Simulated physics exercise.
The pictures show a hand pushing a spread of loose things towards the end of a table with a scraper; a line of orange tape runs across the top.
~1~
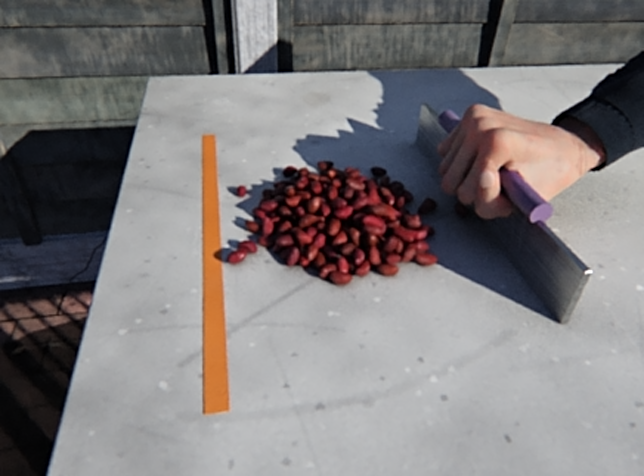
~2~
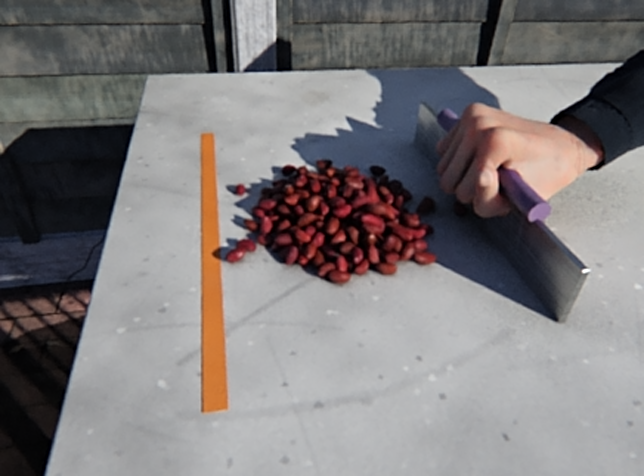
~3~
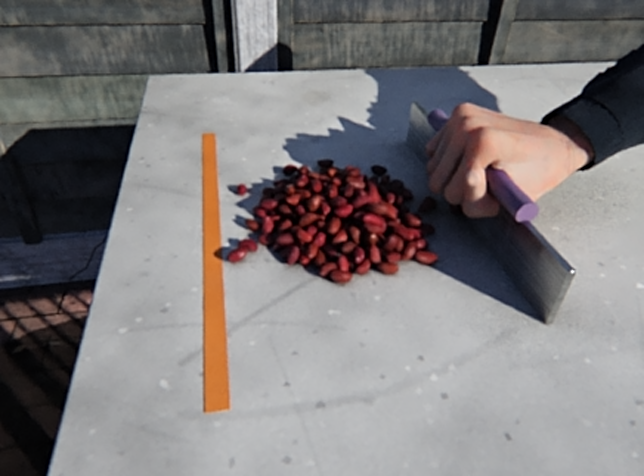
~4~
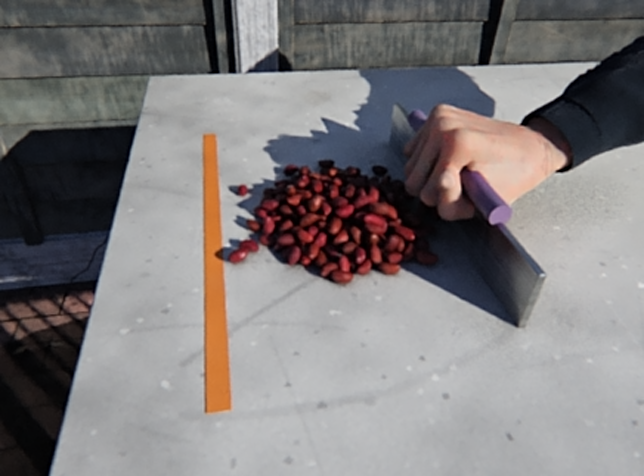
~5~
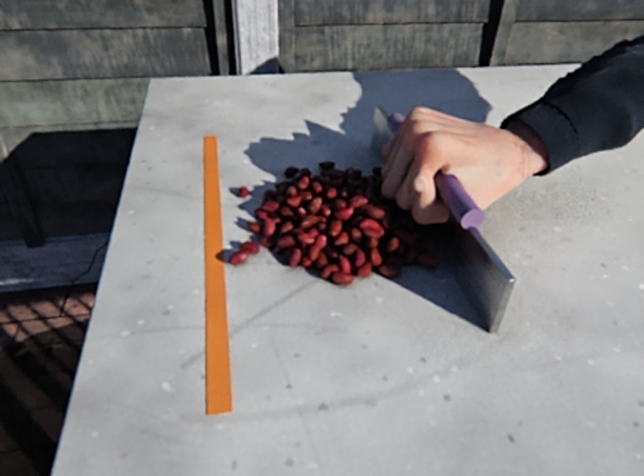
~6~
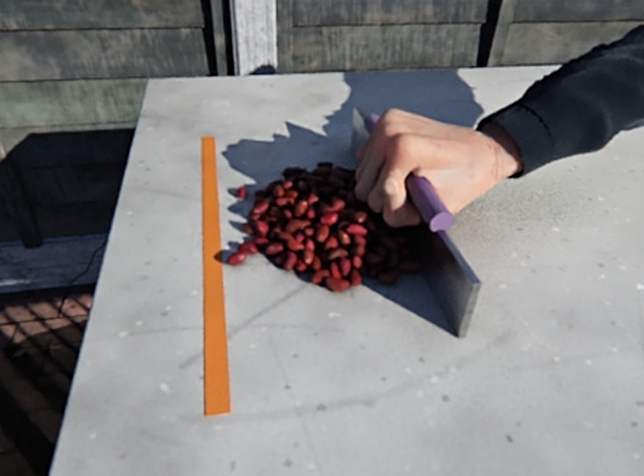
A hand gripping the purple handle of a wide metal scraper rests at first to the right of a heap of red kidney beans on a pale table, an orange tape strip at left. The hand then slides the scraper steadily left, meeting the heap and pushing beans slightly leftward.
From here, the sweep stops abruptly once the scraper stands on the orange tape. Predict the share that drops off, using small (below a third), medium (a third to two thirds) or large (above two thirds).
Small.
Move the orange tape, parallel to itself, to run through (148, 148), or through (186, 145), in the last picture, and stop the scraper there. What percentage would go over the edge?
About 90 %, then 50 %.
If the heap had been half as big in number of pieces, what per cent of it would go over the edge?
Estimate: Around 0 %.
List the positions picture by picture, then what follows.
The first picture shows scraper at (560, 278), at rest; orange tape at (209, 142), about a palm's width from the edge; edge at (105, 241); the heap at (341, 219), kidney beans.
The second picture shows scraper at (558, 277), at rest.
The third picture shows scraper at (545, 278); the heap at (341, 218).
The fourth picture shows scraper at (518, 281).
The fifth picture shows scraper at (490, 286); the heap at (341, 219), a small part pushed along.
The sixth picture shows scraper at (458, 290); orange tape at (209, 144); edge at (105, 244); the heap at (326, 221), most pushed along.
Soon after the last picture, scraper still moving, near (299, 178); heap all on the table, its front near (170, 231).
A little later, scraper stopped at the orange tape; heap a small part over the edge.
Later still, scraper stopped at the orange tape; heap about a quarter over the edge.
At rest, scraper stopped at the orange tape; heap about a quarter over the edge.
